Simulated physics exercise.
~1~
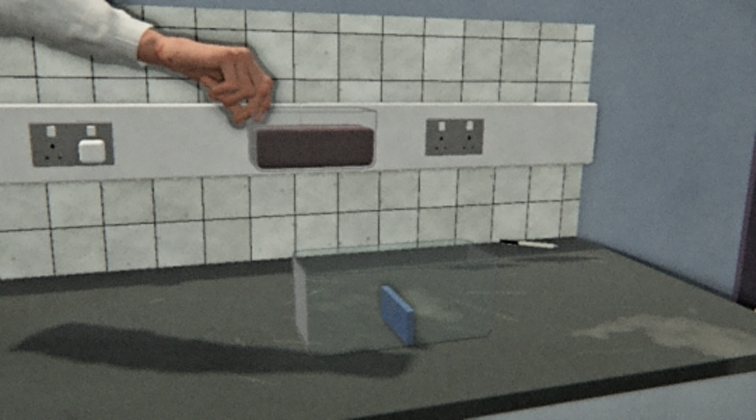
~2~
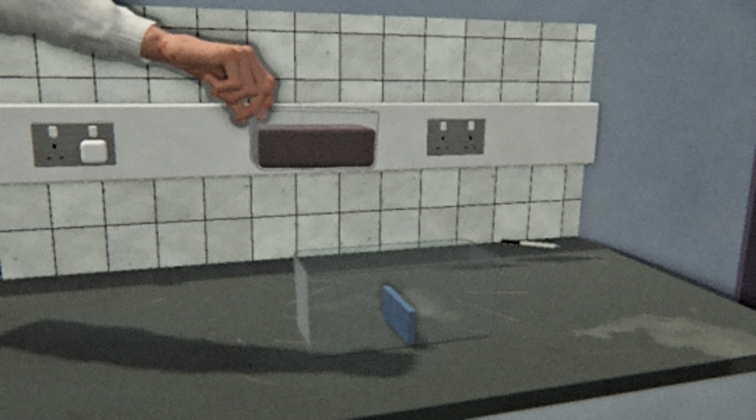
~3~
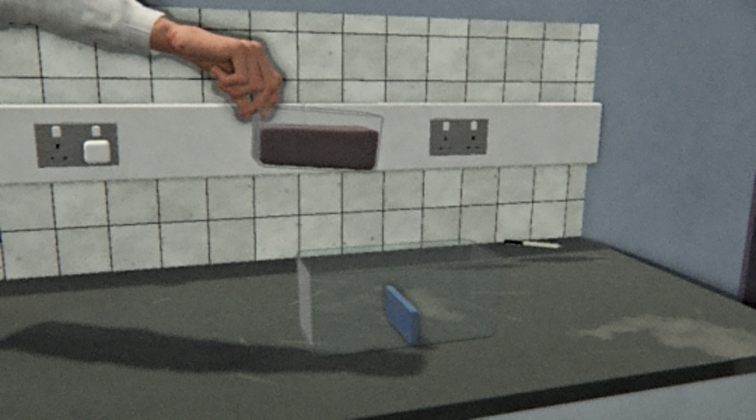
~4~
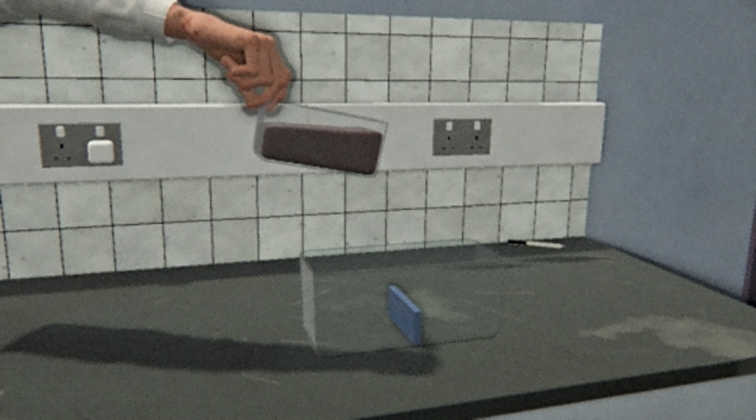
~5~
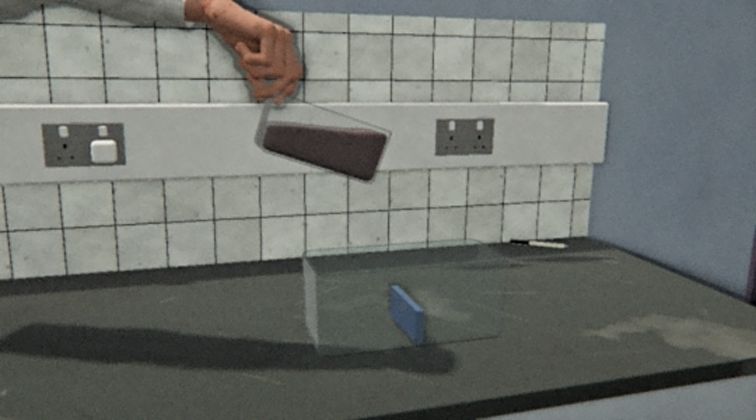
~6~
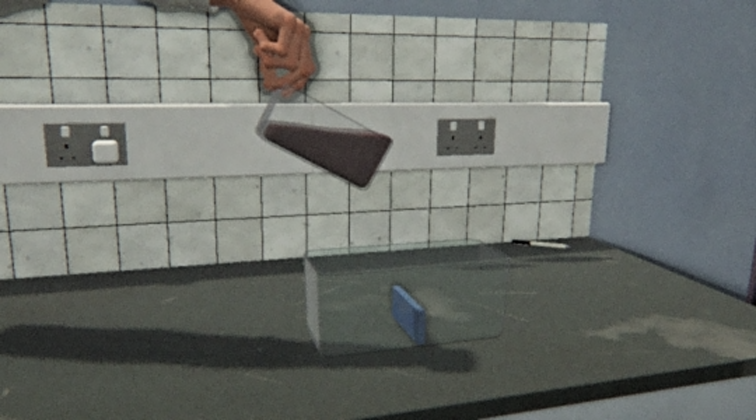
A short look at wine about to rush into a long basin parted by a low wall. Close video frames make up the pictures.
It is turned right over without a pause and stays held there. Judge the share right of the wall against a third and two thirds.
The right of the wall is going to hold one third to two thirds.
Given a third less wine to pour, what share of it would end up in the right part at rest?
It would be somewhere near 45 %.
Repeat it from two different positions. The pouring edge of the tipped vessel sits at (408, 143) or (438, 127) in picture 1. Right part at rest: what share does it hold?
Roughly 80 in a hundred the first time and 80 in a hundred the second.
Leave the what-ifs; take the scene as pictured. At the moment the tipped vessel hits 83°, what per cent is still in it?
Some 30 per cent.
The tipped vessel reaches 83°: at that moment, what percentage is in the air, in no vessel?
It's about 55 per cent.
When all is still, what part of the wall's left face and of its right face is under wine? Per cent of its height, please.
On the left roughly 20, on the right roughly 50.
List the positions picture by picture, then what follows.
In the first picture, it leans 0°; its right rim is at (370, 111); the wine meets the walls at (252, 129) and (367, 127); the long basin's rim runs from (299, 264) to (483, 250); the wall's top is at (397, 299).
In the second picture, it leans 1°; its right rim is at (371, 112); the wine meets the walls at (253, 128) and (368, 127).
In the third picture, it leans 5°; its right rim is at (375, 116); the wine meets the walls at (257, 127) and (372, 129).
In the fourth picture, it leans 11°; its right rim is at (380, 122); the wine meets the walls at (260, 126) and (376, 131).
In the fifth picture, it leans 19°; its right rim is at (384, 131); the wine meets the walls at (263, 124) and (381, 132).
In the sixth picture, it leans 28°; its right rim is at (385, 142); the wine meets the walls at (263, 122) and (383, 135); 1 per cent is over the edge.
A moment on, the tilt is 83° and 30 per cent is still to pour, 1 is left of the wall and 16 right of it.
Next, the tilt is 97° and 10 per cent is still to pour, 16 is left of the wall and 61 right of it.
Then the tilt is 97° and 3 per cent is still to pour, 26 is left of the wall and 60 right of it.
Later the tilt is 97° and 1 per cent is still to pour, 30 is left of the wall and 60 right of it.
Finally, 32 per cent lies left of the wall, 60 right of it and 8 outside.
